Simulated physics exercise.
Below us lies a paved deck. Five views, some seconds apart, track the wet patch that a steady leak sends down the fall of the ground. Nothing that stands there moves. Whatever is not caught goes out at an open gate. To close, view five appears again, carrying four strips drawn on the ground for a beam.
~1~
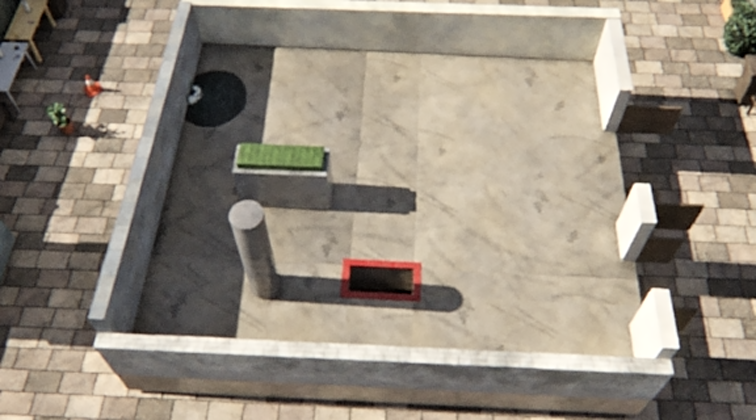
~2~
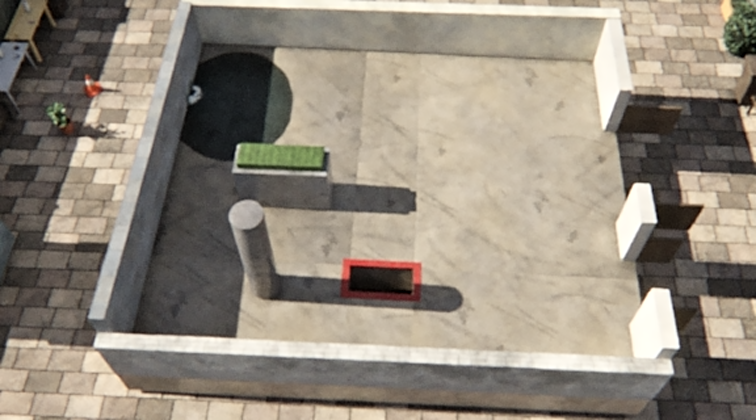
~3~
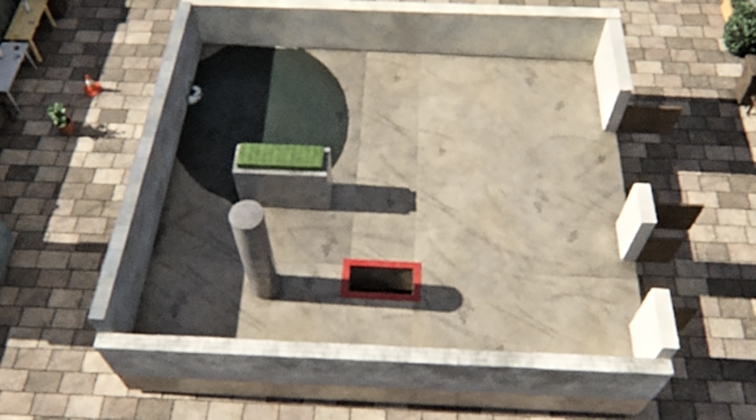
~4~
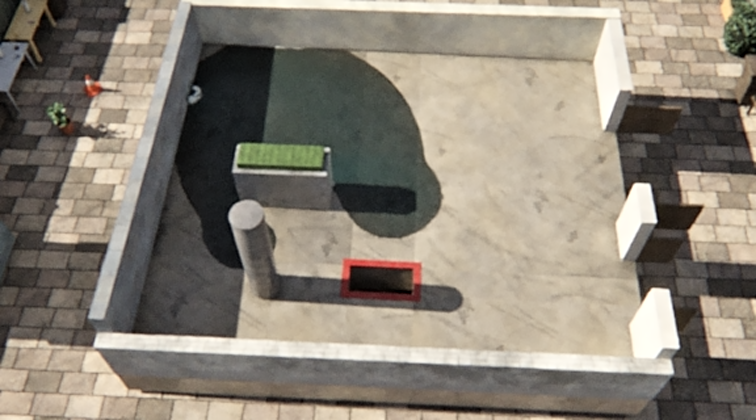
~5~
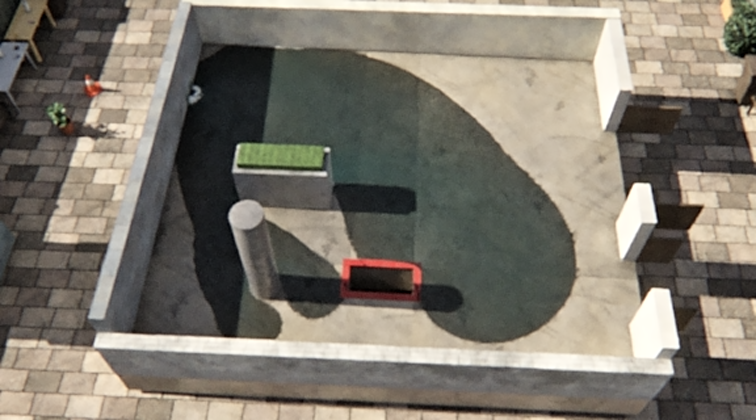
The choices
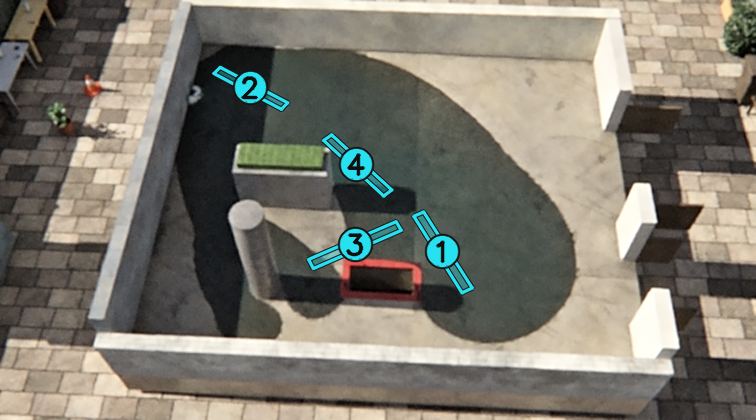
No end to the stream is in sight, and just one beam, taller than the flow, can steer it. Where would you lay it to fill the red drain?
The answer is place 4.
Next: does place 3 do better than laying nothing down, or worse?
Worse.
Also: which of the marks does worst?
Place 3.
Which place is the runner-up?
Here it is place 1.
On the marked copy, 1 from (418, 214) to (467, 290); 2 from (217, 70) to (284, 105); 3 from (310, 263) to (398, 226); 4 from (327, 137) to (387, 192).
For place 1, about 13 % of the stream goes into the red drain, about 85 % out by the gates.
For place 2, about 7 % of the stream goes into the red drain, about 91 % out by the gates.
For place 3, about 2 % of the stream goes into the red drain, about 97 % out by the gates.
For place 4, about 24 % of the stream goes into the red drain, about 74 % out by the gates.
